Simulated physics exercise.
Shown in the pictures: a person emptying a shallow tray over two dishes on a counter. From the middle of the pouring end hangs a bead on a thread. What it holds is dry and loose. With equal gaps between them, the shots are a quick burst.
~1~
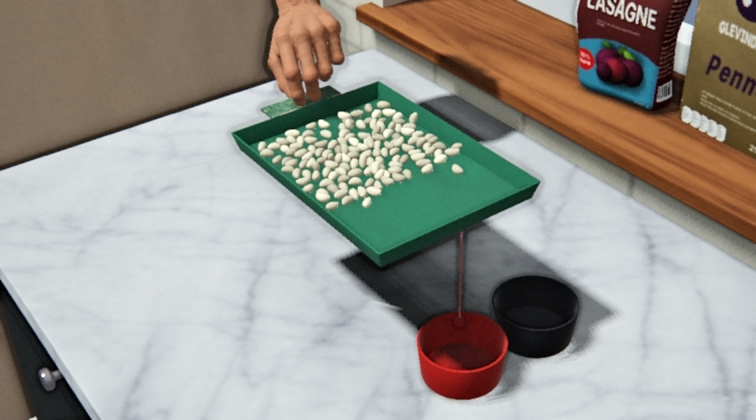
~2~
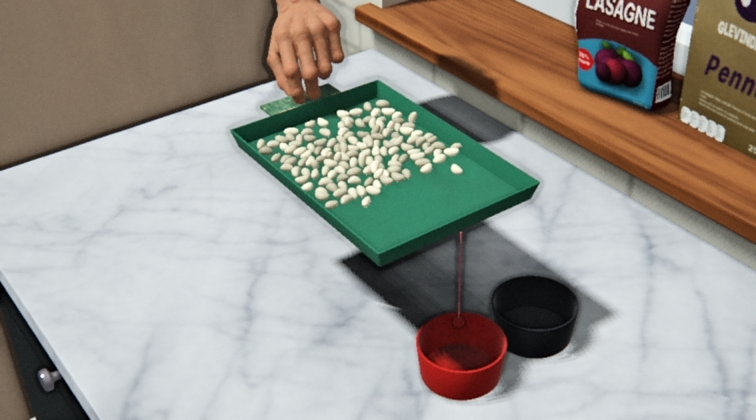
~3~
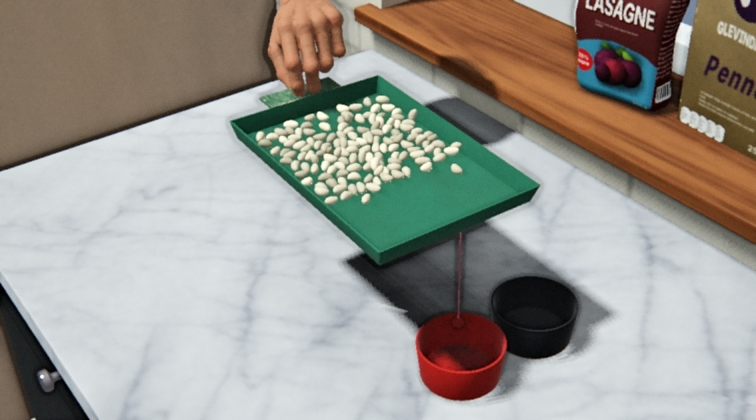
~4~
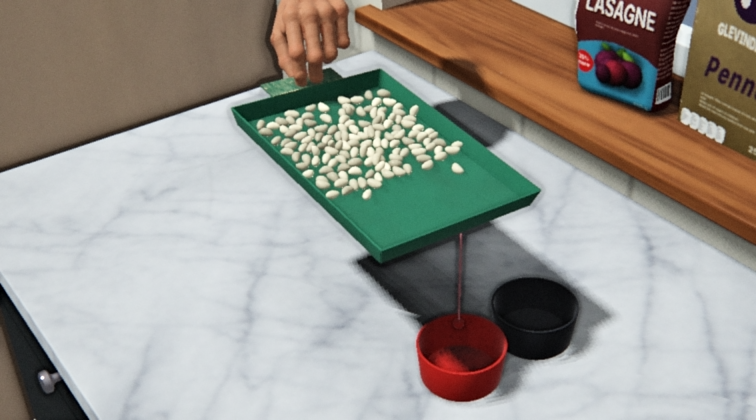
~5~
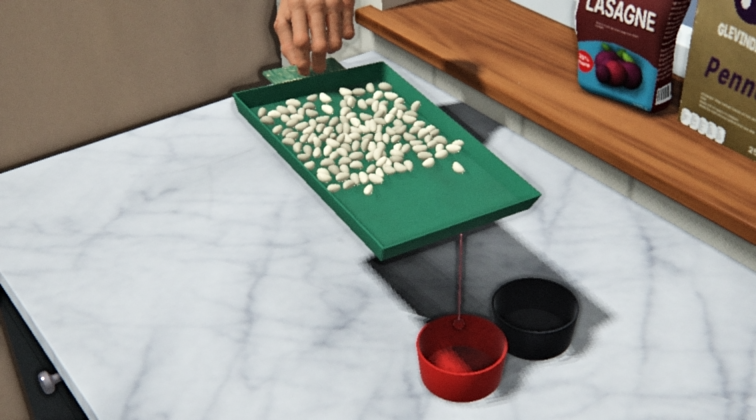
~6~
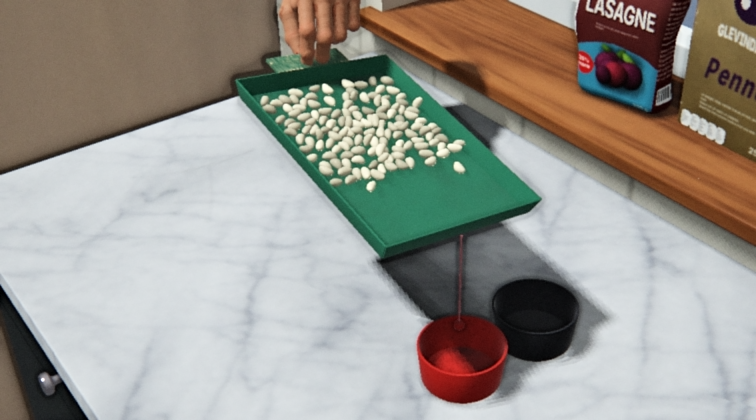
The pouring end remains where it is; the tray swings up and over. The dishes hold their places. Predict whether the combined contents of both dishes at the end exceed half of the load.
The dishes will manage to catch most of it.
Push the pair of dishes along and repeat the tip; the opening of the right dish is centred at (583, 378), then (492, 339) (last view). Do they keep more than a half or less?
Try 1: A lesser share; try 2: A lesser share.
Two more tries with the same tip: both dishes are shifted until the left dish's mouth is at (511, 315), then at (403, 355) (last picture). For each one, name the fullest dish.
The one at left the first time, the one at right the second.
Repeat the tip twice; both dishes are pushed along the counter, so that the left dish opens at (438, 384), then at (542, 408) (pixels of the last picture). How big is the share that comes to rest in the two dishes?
It comes to near 20 per cent the first time and near 0 per cent the second time.
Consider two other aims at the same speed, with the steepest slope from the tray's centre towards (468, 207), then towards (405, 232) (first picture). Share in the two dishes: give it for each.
The first try yields 60 percent and the second 10 percent.
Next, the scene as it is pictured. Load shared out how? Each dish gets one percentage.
Share at the end - left dish ~ 0 %, right dish ~ 90 %.
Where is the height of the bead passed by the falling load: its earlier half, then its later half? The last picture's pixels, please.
About (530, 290), and after that about (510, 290).
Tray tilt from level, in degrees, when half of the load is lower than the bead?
I'd put it at about 95 degrees.
Just after the last frame, tray tipped steeply; the larger part on the tray; just a few in the right dish; just a few outside both; about a tenth in the air.
A moment on, tray tipped past a quarter turn; about a tenth on the tray; just a few in the left dish; the larger part in the right dish; just a few outside both; about a tenth in the air.
Further on, tray tipped past a quarter turn; just a few in the left dish; almost all in the right dish; about a tenth outside both.
When it is over, tray tipped past a quarter turn; just a few in the left dish; almost all in the right dish; about a tenth outside both.
